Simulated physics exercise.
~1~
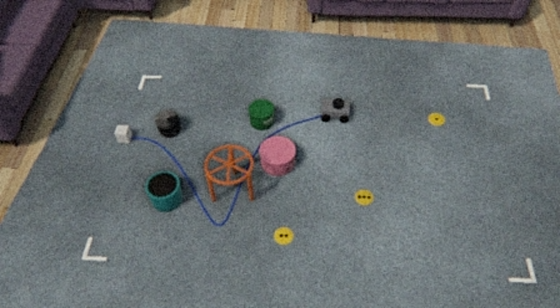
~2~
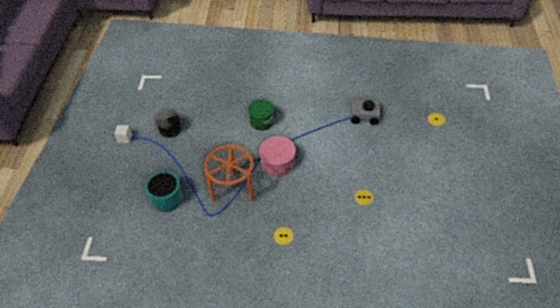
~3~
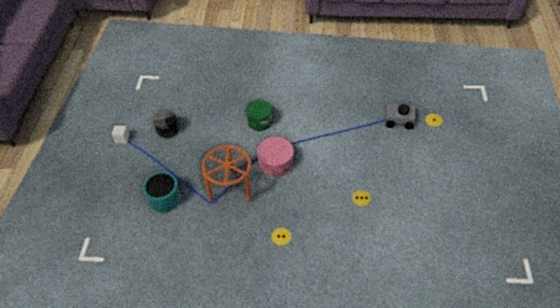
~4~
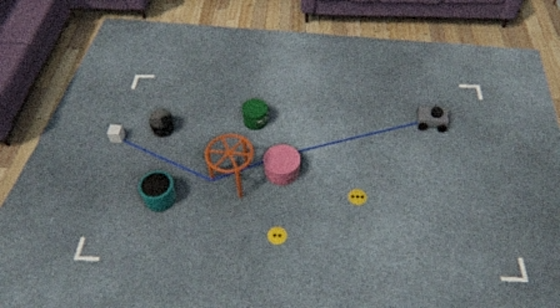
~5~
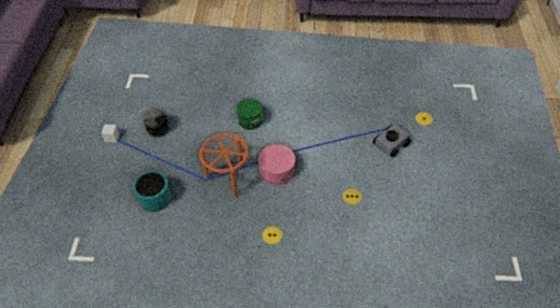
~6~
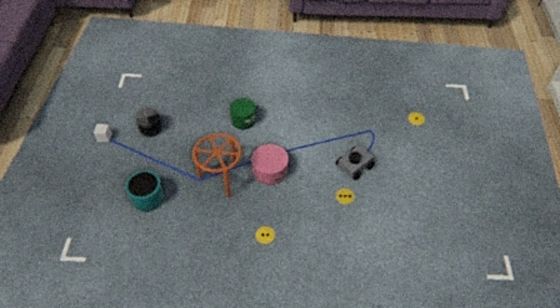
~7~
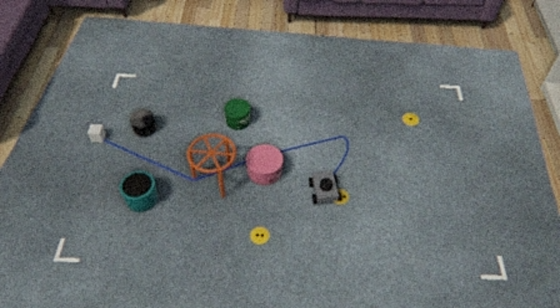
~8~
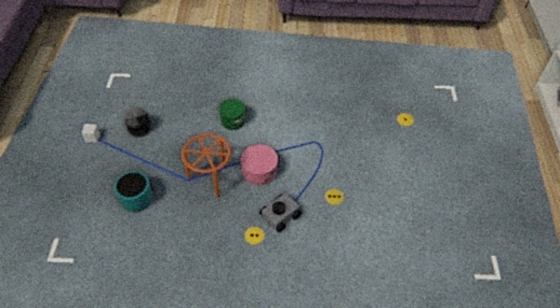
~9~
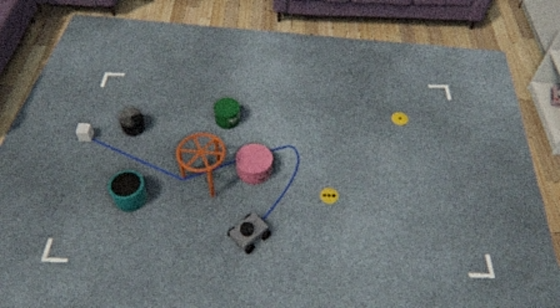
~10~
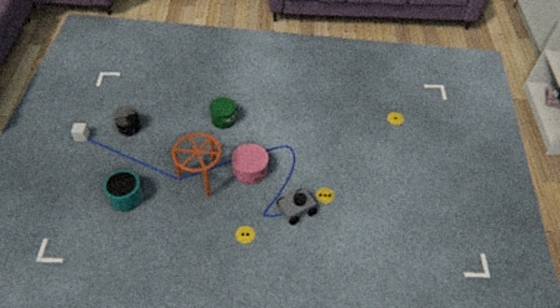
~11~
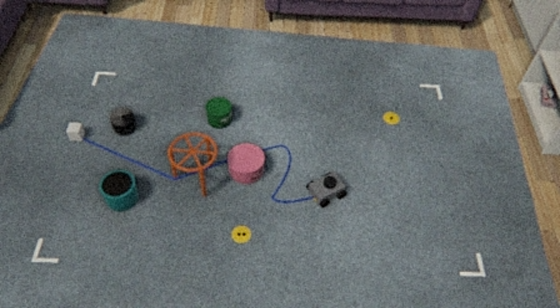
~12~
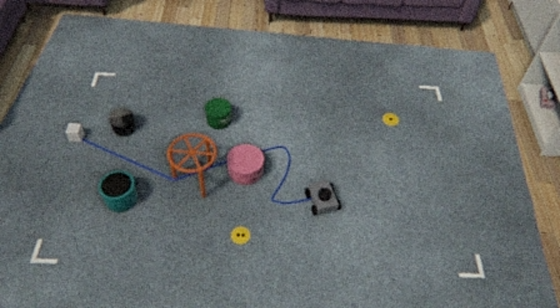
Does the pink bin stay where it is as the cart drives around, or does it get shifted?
The pink bin gets shifted a little to the right and down as the cord pulls tight, and it stays upright.
On a rug, a cart's cord shifts a stool and pink bin before the cart stops.
